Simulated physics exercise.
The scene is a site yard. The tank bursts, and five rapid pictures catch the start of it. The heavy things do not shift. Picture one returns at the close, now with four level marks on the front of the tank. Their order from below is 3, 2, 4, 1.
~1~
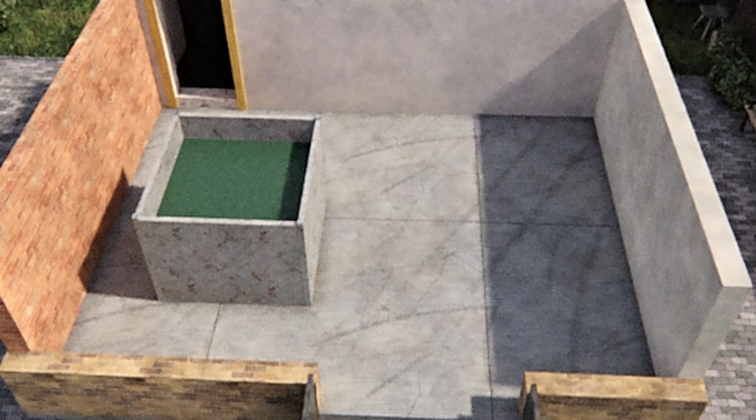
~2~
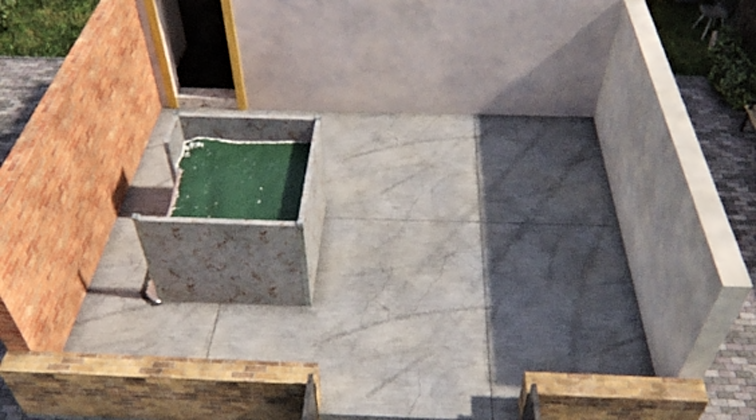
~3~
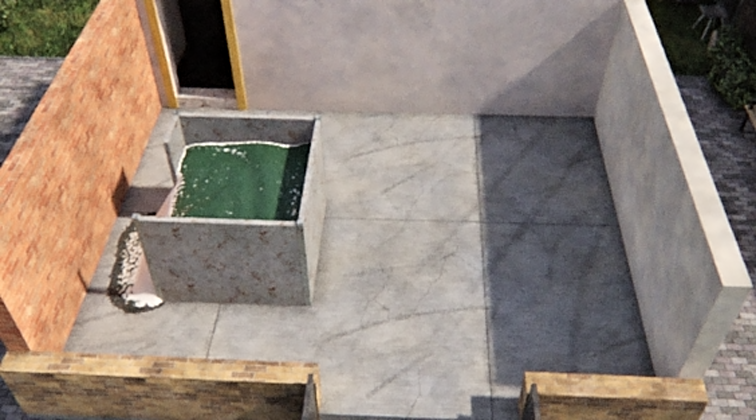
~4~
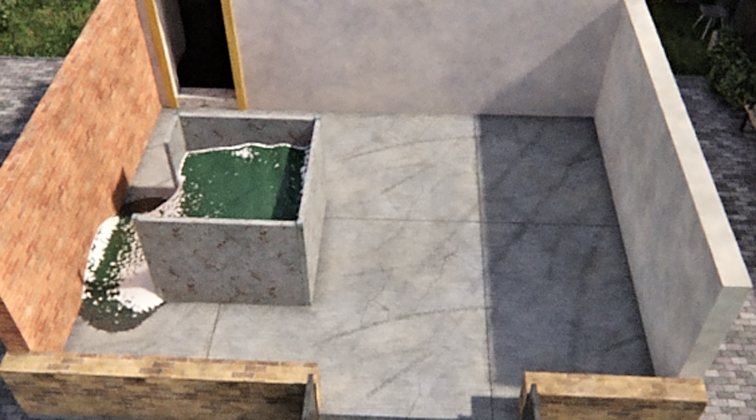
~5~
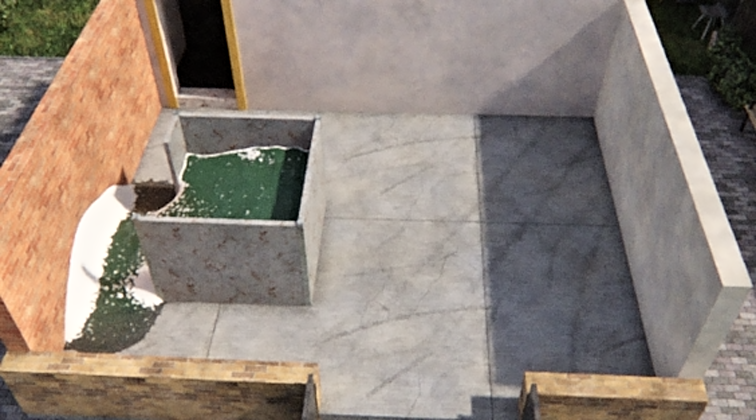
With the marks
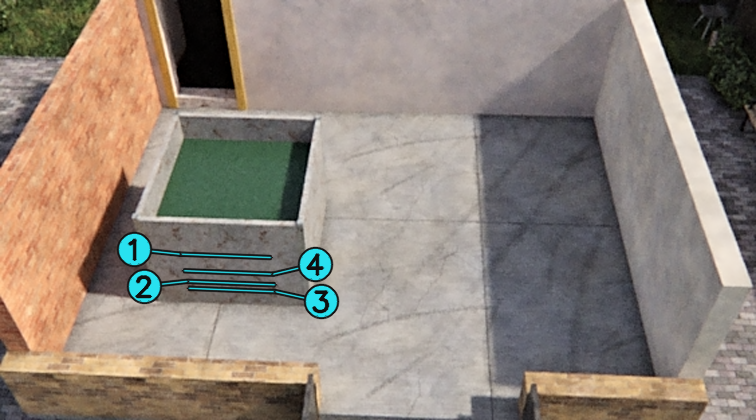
Green water pours from the left side of a concrete tank and spreads beside the brick wall.
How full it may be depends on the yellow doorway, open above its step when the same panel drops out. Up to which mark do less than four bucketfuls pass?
The answer is line 4.
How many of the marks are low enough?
Three of the four.
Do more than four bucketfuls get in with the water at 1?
Yes.
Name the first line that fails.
It is 1.
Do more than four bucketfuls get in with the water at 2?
No, not at all.
In cyan, 1 at (225, 255); 2 at (230, 283); 3 at (232, 290); 4 at (228, 272); from the bottom up 3, 2, 4, 1.
For line 1, about 8 bucketfuls get in.
For line 2, nothing gets over.
For line 3, nothing gets over.
For line 4, a bucket or two gets in.
